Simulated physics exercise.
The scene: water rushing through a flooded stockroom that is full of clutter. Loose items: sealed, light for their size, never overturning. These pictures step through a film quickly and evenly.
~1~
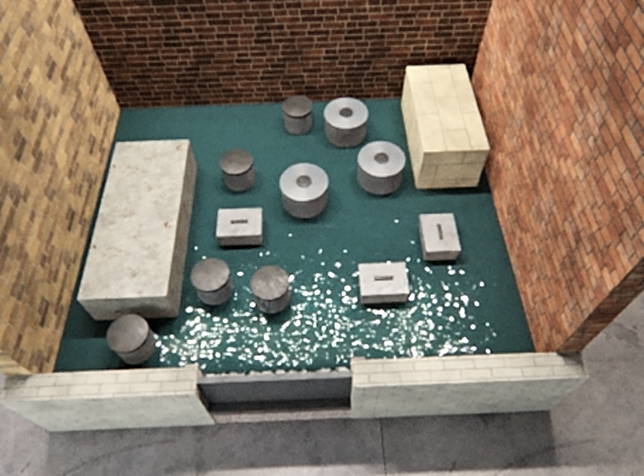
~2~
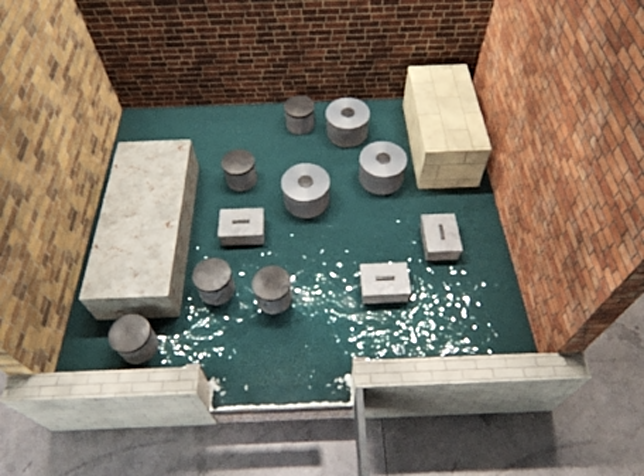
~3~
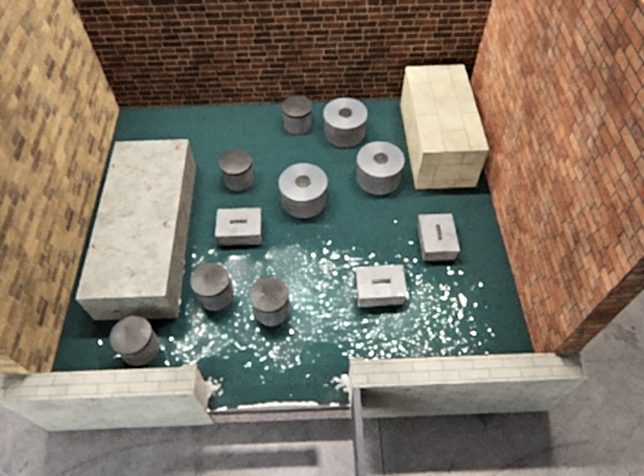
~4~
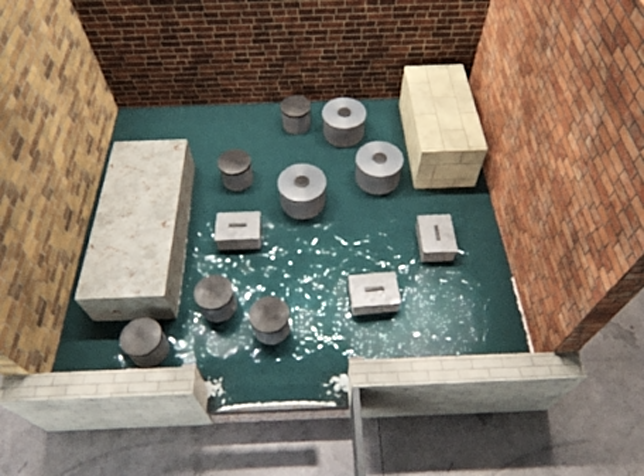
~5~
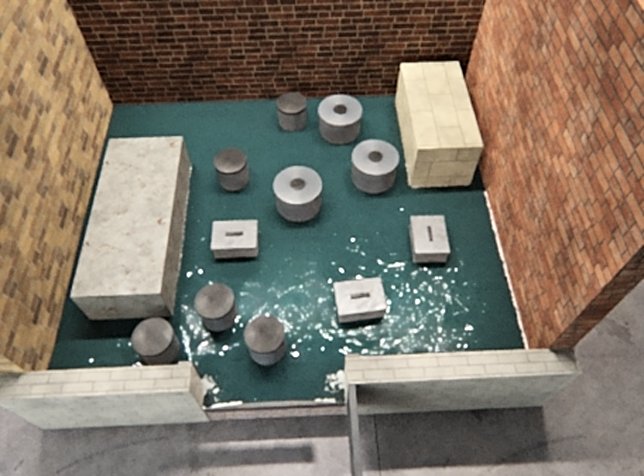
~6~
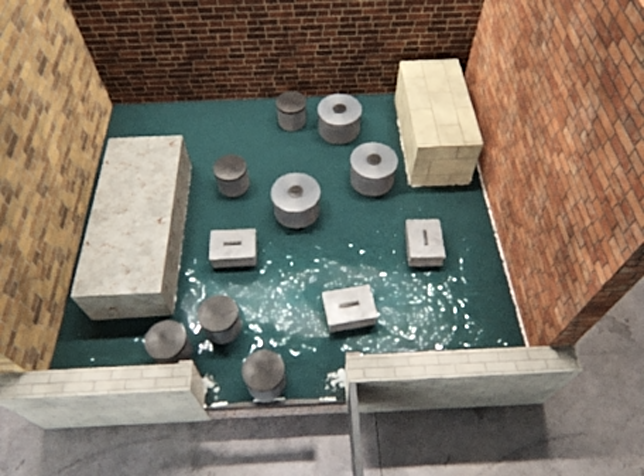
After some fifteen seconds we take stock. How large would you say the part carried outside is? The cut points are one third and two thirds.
The fraction ends up two thirds plus.
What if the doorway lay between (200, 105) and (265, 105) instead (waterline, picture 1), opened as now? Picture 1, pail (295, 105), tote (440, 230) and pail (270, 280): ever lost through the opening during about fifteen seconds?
Each in turn: Exits, never leaves, never leaves.
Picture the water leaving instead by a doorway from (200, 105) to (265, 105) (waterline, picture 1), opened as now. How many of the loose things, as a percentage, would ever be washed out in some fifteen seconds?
Close to 50 percent.
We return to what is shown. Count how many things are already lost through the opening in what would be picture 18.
It comes to 5.
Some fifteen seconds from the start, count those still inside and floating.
You get 2.
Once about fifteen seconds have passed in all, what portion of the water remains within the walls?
It works out at roughly 42 percent.
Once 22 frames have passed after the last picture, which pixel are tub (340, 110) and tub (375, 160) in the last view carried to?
About (343, 172) and (354, 277).
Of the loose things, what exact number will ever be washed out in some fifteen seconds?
It totals 9.
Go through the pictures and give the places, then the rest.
The first picture shows a pail at (270, 282) floats; a pail at (210, 274), afloat; 0 of 11 have shifted.
The second picture shows a pail at (271, 283), afloat; a pail at (212, 274), afloat; 0 of 11 have shifted.
The third picture shows a pail at (269, 294), afloat, close to its start; a pail at (210, 279), afloat, close to its start; 1 of 11 have shifted.
The fourth picture shows a pail at (269, 314) floats, close to its start; a pail at (213, 292), afloat, close to its start; 4 of 11 have shifted.
The fifth picture shows a pail at (264, 334) floats, a stride from its start; a pail at (214, 301) floats, close to its start; 7 of 11 have shifted.
The sixth picture shows a pail at (263, 370) floats, a stride from its start; a pail at (218, 313) floats, a stride from its start; 9 of 11 have shifted.
A moment on, 2 of 11 are out; 9 afloat.
Next, 5 of 11 are out; 6 afloat.
Later, 8 of 11 are out; 3 afloat.
In the end, 9 of 11 are out; 2 afloat.
